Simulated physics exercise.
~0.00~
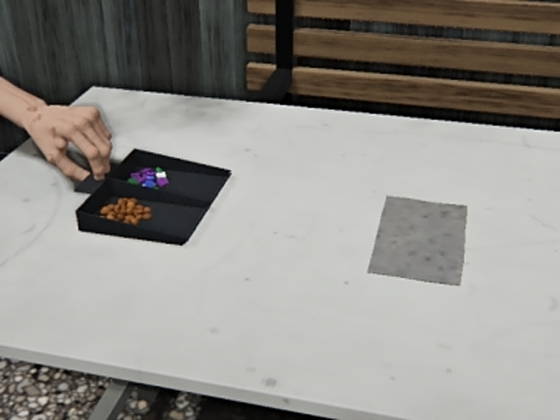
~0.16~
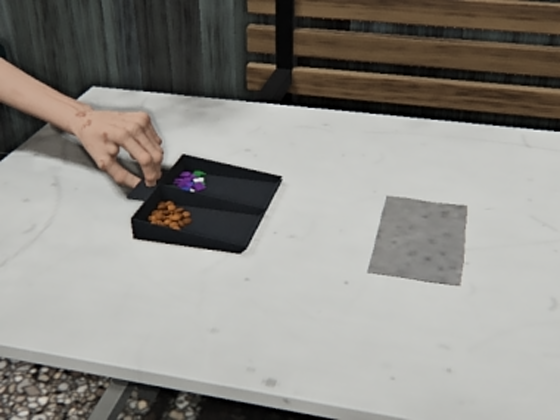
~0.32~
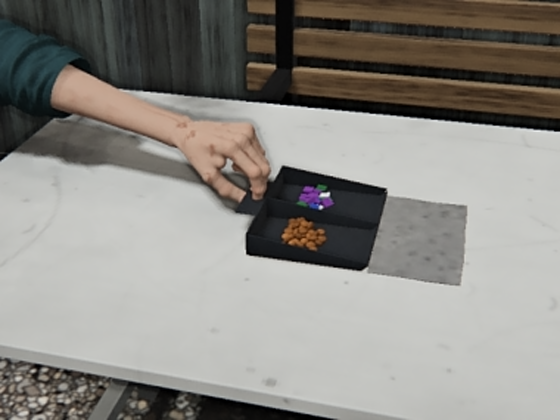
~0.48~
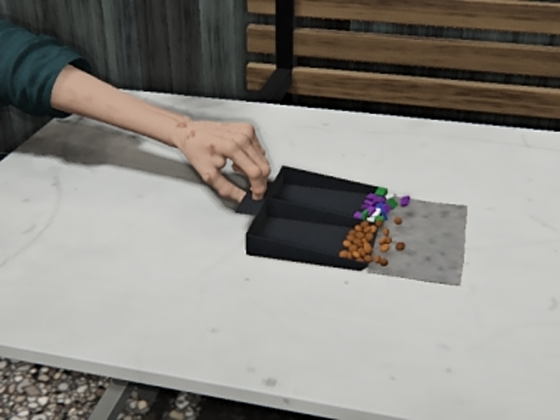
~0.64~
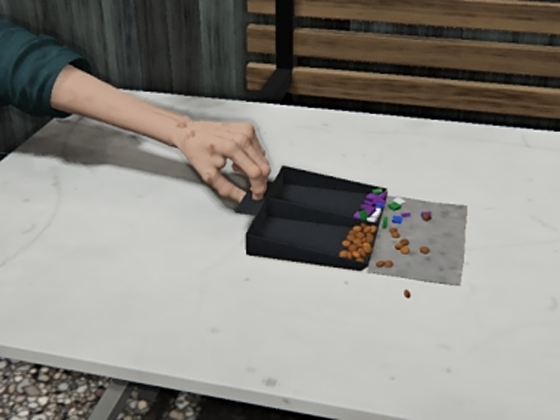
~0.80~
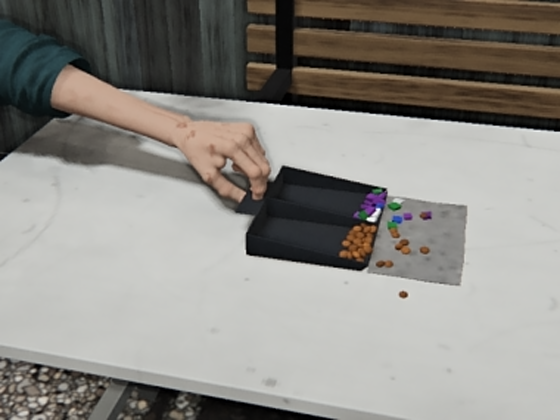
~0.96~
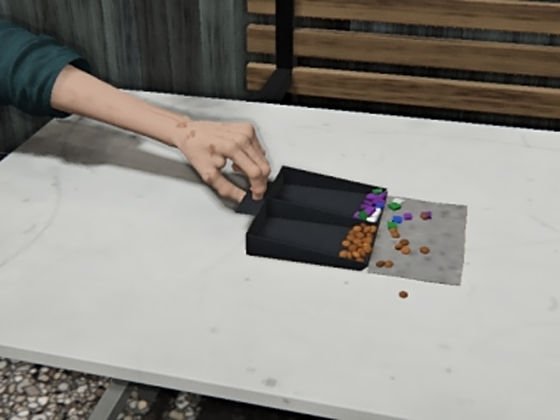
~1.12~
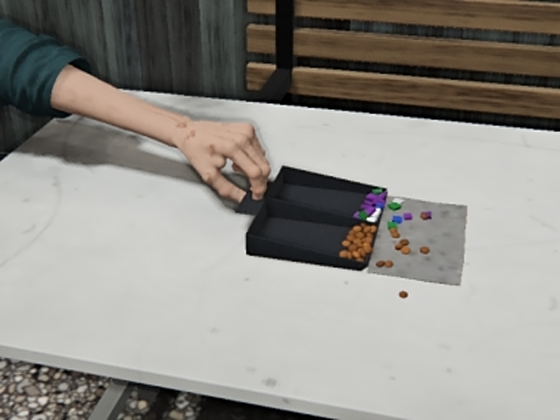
To begin with, a hand holds a black two-part tray on a white tabletop, with orange bits in the nearer part and purple, green and white bits in the farther part. The hand pushes the tray to the right towards a flat grey slab, and both batches stay inside as it slides. The tray stops at the slab, and both batches shift to the front rim, where some bits spill over. At the end, about a quarter of the orange bits and a third of the colourful ones lie outside the still tray.
